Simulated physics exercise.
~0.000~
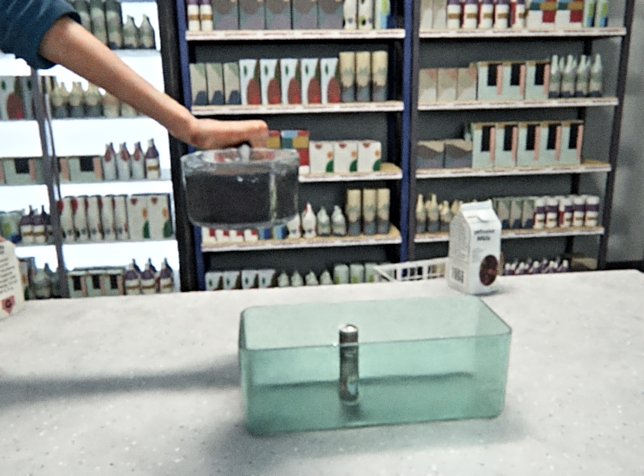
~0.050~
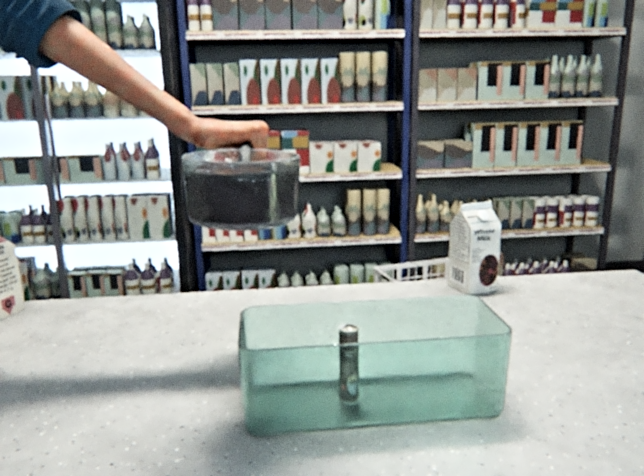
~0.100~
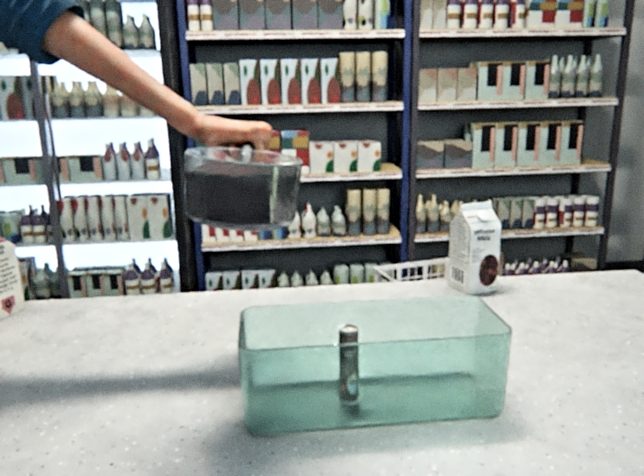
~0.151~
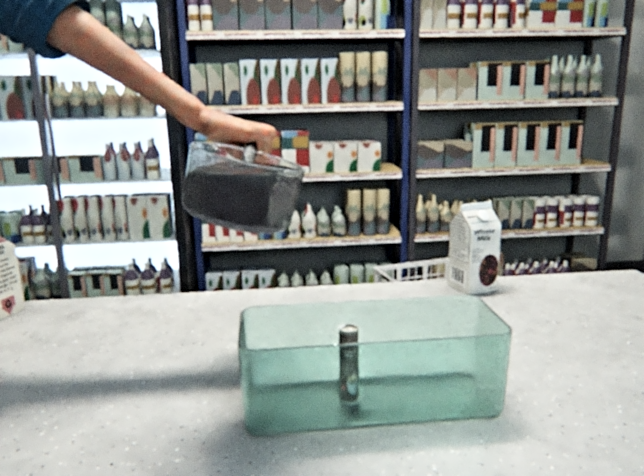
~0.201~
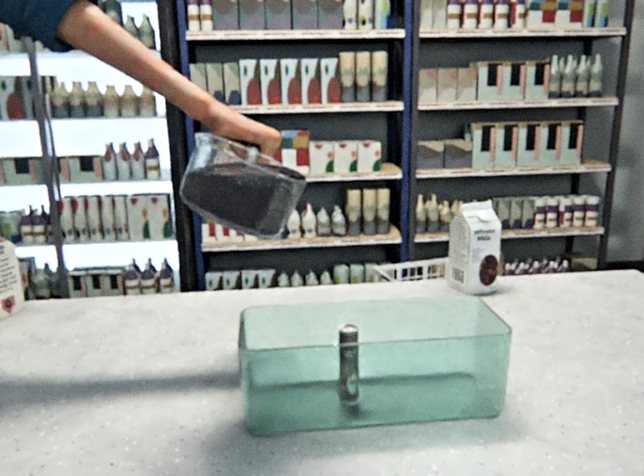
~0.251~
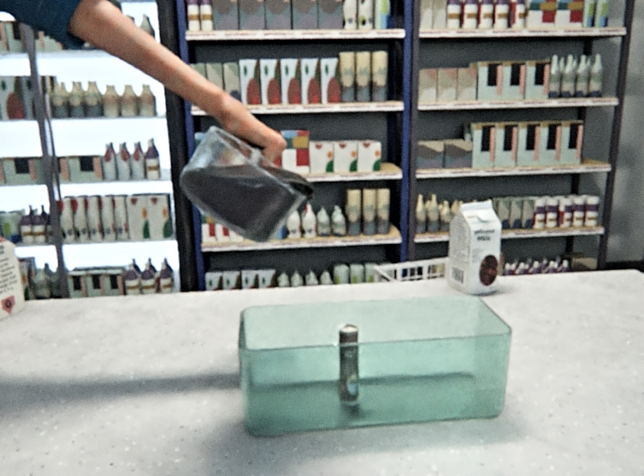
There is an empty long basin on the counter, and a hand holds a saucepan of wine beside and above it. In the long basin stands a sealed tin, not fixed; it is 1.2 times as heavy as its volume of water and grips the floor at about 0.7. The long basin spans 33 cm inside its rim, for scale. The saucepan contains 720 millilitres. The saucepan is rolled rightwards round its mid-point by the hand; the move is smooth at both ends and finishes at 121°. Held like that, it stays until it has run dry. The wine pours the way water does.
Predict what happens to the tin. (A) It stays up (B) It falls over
B, it falls over.
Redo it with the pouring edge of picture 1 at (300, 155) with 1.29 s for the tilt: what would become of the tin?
Result: Tin upright.
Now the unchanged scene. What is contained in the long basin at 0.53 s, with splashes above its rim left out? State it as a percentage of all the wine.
I'd estimate some 32 percent of the liquid.
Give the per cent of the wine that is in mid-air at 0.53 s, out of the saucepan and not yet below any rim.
50 per cent.
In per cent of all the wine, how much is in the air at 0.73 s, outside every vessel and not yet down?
Estimate: Around 7 per cent.
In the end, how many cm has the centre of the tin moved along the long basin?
It finishes around 8.5 cm from where it began.
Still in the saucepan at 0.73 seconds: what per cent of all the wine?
1 %.
Then, 0.53 s in, the tilt is 108° and 18 per cent is still to pour; the tin stands where it began.
Then, 0.73 s in, the tilt is 121° and 1 per cent is still to pour; the tin leans 6°.
Then, 0.94 s in, the tilt is 121° and 0 per cent is still to pour; the tin lies on its side.
Then, 1.17 s in, the tilt is 121° and 0 per cent is still to pour; the tin lies on its side.
Finally, the tin lies on its side.
